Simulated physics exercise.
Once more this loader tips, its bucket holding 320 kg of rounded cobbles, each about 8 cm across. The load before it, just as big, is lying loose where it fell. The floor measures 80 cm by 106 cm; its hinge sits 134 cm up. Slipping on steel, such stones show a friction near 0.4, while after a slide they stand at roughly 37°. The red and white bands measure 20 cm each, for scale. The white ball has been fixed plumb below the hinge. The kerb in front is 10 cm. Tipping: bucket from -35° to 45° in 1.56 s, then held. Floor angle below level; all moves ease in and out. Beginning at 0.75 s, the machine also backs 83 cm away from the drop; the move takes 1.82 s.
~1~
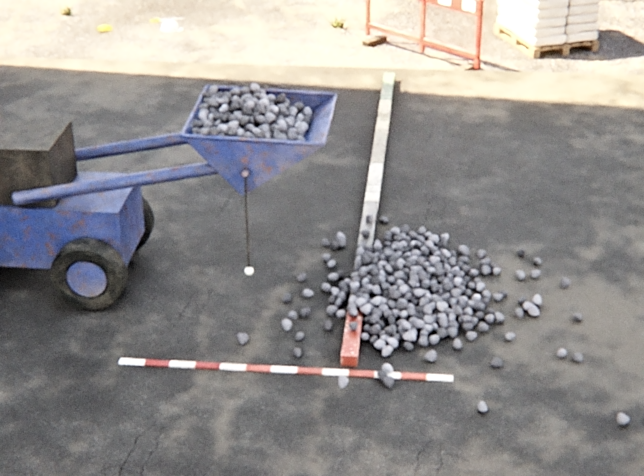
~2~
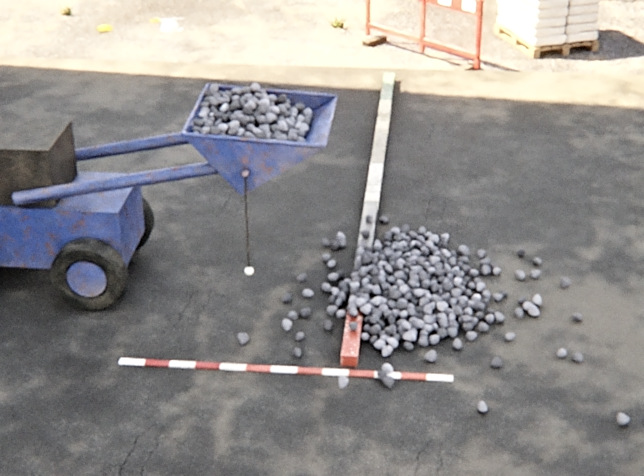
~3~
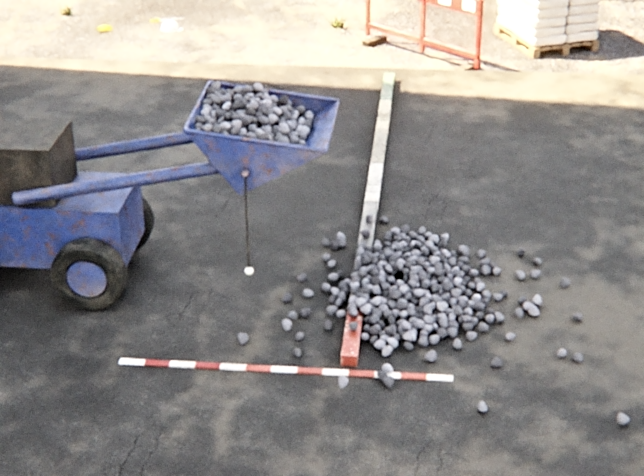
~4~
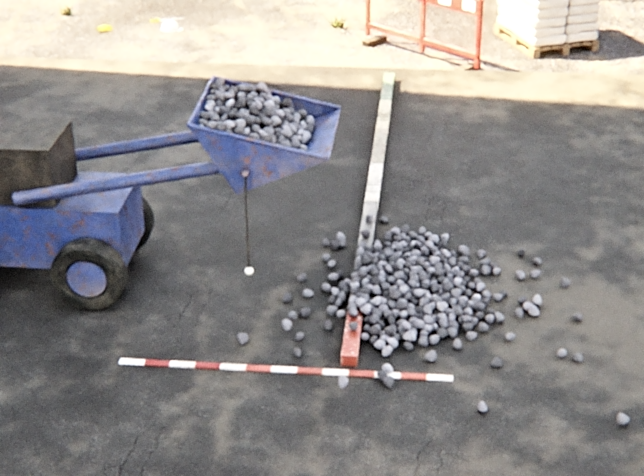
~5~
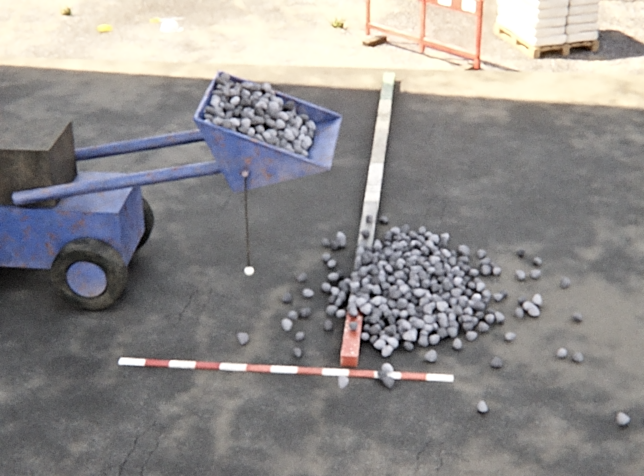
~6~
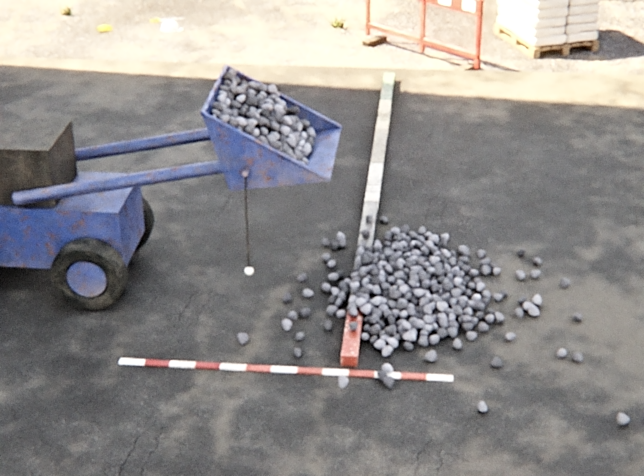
On a sunlit tarmac yard, a blue loader on the left holds up a bucket of rounded grey stones, near a loose heap lying against and over a long kerb. The bucket slowly tilts forward, its rear edge rising and its lip dipping, while the stones stay inside and the heap lies still.
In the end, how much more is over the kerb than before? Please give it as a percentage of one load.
By the end about 1 per cent more lies there.
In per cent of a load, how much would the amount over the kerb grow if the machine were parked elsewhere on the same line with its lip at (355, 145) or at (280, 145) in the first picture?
Roughly 15 per cent, then 0 per cent.
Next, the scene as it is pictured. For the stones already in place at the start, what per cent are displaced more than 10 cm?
Roughly 0 % of them.
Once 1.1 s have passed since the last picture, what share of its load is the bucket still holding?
Some 10 percent, roughly.
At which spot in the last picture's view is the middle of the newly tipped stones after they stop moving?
They end up centred around (309, 278).
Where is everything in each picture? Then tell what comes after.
The first frame shows lip at (324, 145), floor tilted -35°, highest stones at (241, 99). The earlier load is highest near (376, 270), 19 cm above ground level, 13 % on this side of the kerb, 87 % over the kerb.
In the second frame, the bucket is at -34°, its lip at (325, 146); the top of the load is at (237, 97).
The third frame shows lip at (327, 151), floor tilted -30°, highest stones at (231, 97).
The fourth frame shows lip at (329, 159), floor tilted -24°, highest stones at (224, 92).
The fifth frame shows lip at (330, 169), floor tilted -17°, highest stones at (224, 88).
In the sixth frame, the bucket is at -9°, its lip at (330, 180); the top of the load is at (231, 84).
Then, 0.6 s after the last picture the floor is at 33°; in per cent of one load, 90 in the bucket, 23 on this side of the kerb, 87 over the kerb; the foremost stones are at (563, 317).
Then, 1.1 s after the last picture the floor is at 45°; in per cent of one load, 8 in the bucket, 104 on this side of the kerb, 87 over the kerb; the foremost stones are at (563, 317).
Then, 2.4 s after the last picture the floor is at 45°; in per cent of one load, 0 in the bucket, 112 on this side of the kerb, 88 over the kerb; the foremost stones are at (563, 317).
Then, 5.0 s after the last picture the floor is at 45°; in per cent of one load, 0 in the bucket, 112 on this side of the kerb, 88 over the kerb; the foremost stones are at (563, 317). Net gain over the kerb, 1.
